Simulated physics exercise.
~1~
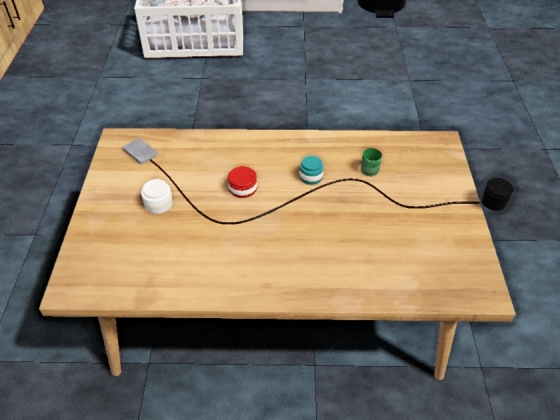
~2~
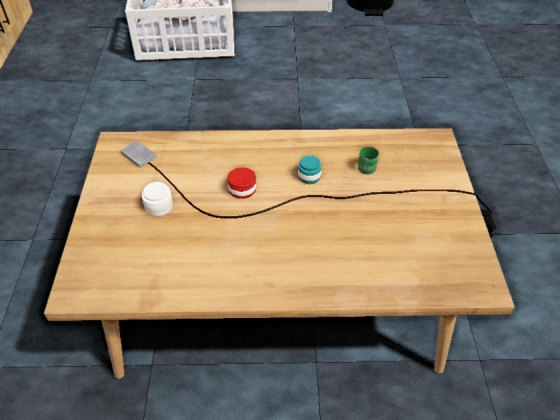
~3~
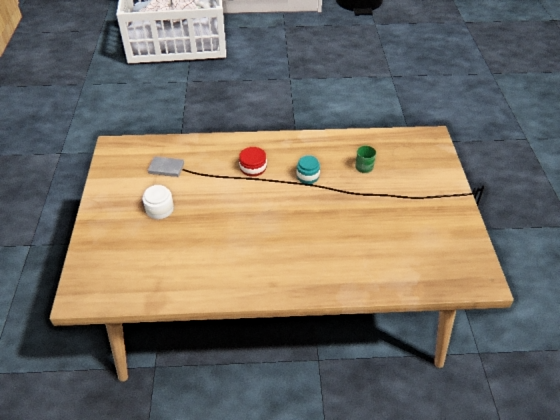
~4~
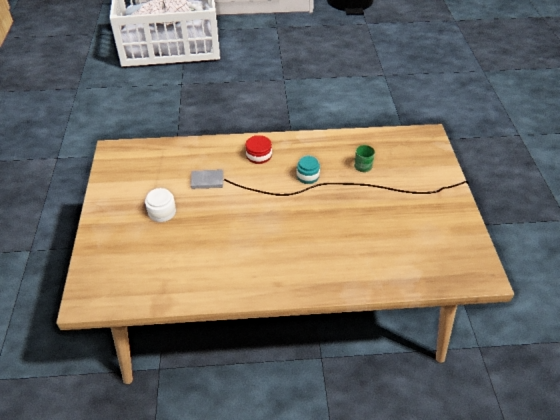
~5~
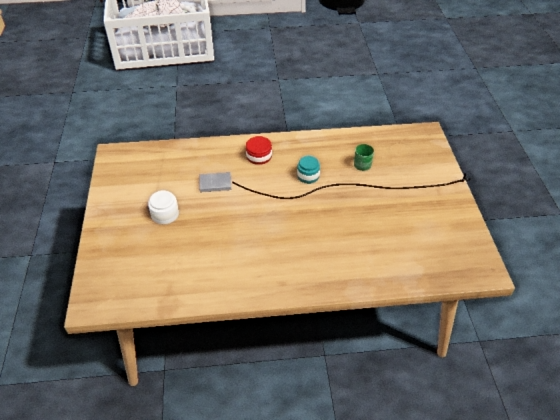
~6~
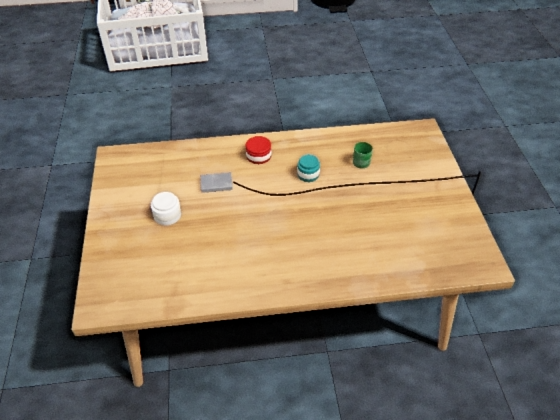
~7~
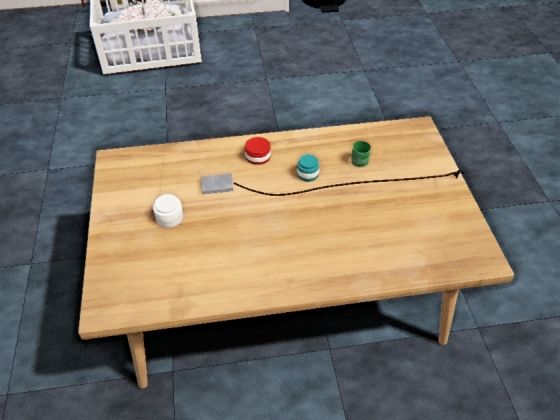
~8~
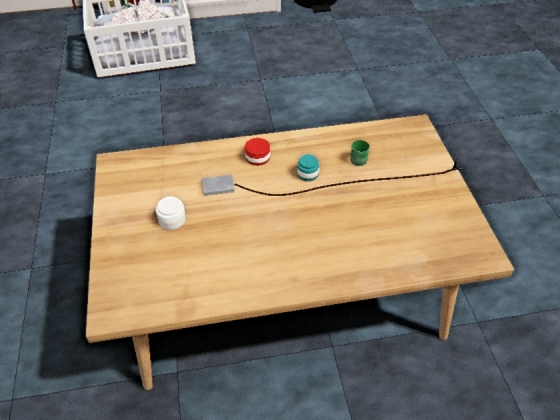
Black speaker dropping off a table's right edge, its cable dragging a grey phone rightward past a nudged red canister before stopping.
